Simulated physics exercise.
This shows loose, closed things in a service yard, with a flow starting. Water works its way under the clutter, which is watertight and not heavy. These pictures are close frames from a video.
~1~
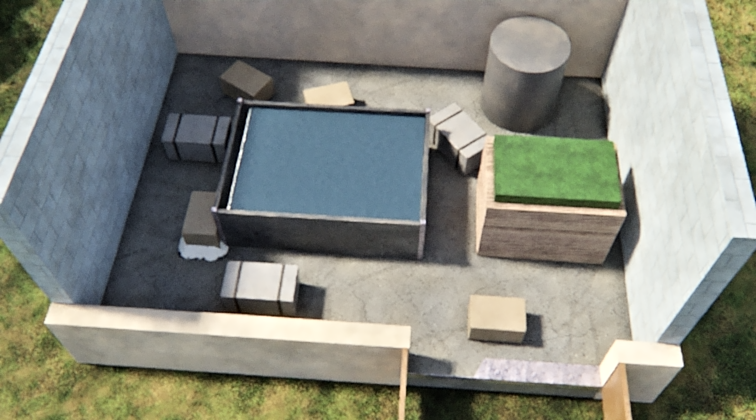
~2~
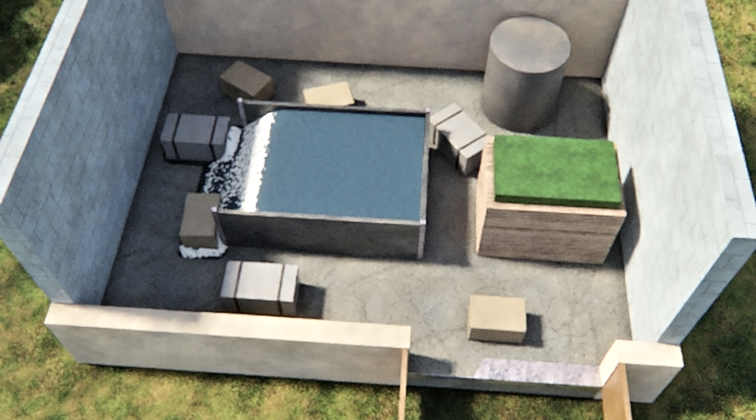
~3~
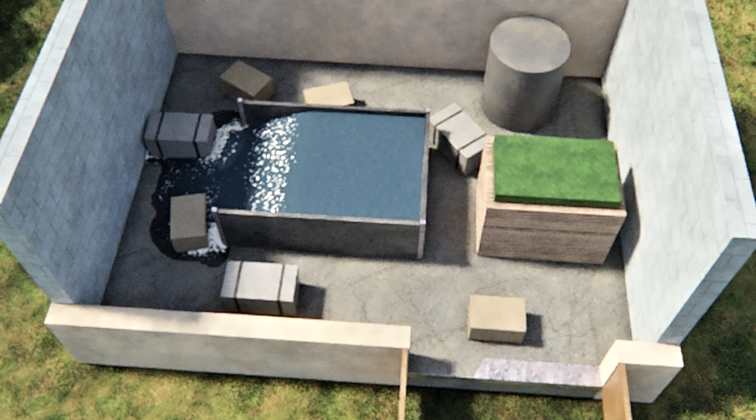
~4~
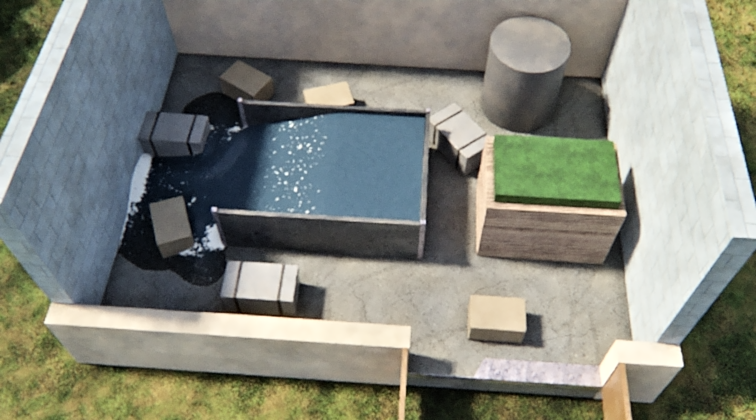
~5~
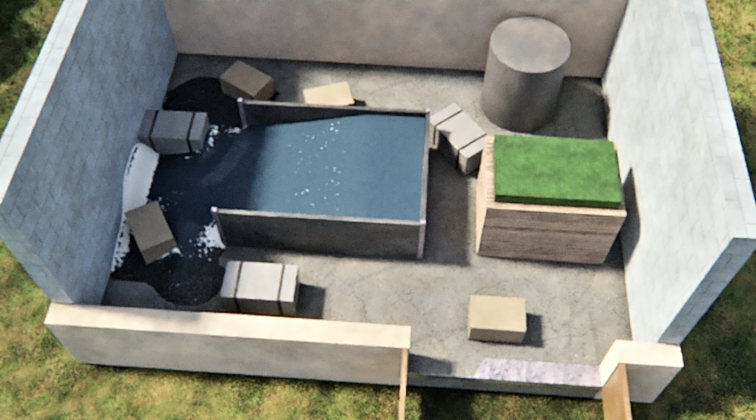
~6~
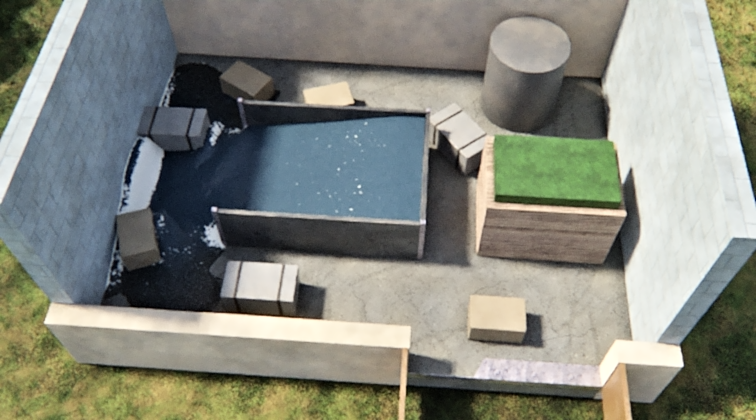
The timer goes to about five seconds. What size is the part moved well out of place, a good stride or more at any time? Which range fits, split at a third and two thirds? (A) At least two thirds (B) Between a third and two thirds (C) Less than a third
A, at least two thirds.
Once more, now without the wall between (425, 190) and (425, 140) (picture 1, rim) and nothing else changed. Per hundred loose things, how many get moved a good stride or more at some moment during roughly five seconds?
Estimate: Close to 30 in a hundred.
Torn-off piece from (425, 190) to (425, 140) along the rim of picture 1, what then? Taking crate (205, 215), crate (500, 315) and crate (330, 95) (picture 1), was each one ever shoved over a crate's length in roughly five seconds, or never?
Taking them in order, less than that, displaced that much, less than that.
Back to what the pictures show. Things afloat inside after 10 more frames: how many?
I make it 1 of them.
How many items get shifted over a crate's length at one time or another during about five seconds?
6 in total.
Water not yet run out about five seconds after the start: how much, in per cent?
Roughly 96 in a hundred.
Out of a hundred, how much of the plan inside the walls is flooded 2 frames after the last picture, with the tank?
I'd put it near 30 percent.
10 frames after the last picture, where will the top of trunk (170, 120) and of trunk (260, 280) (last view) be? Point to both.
Close to (220, 55), and close to (298, 274).
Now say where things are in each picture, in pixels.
The first picture shows a crate at (204, 213) rests on the ground; a trunk at (196, 129), on the bottom; 0 of 7 have shifted.
The second picture shows a crate at (200, 214), on the bottom, close to its start; a trunk at (195, 128) rests on the ground; 0 of 7 have shifted.
The third picture shows a crate at (188, 216) rests on the ground, close to its start; a trunk at (178, 126) rests on the ground, close to its start; 2 of 7 have shifted.
The fourth picture shows a crate at (170, 220), on the bottom, a stride from its start; a trunk at (173, 127) rests on the ground, close to its start; 2 of 7 have shifted.
The fifth picture shows a crate at (148, 225), on the bottom, a stride from its start; a trunk at (172, 124) rests on the ground, close to its start; 2 of 7 have shifted.
The sixth picture shows a crate at (135, 232) rests on the ground, a stride from its start; a trunk at (172, 121) floats, close to its start; 2 of 7 have shifted.
A moment on, 1 of 7 are well off their spots; 1 afloat.
Next, 2 of 7 are well off their spots; 1 afloat.
Later, 6 of 7 are well off their spots; 2 afloat.
In the end, 6 of 7 are well off their spots, and 6 have been at some point; 4 afloat.
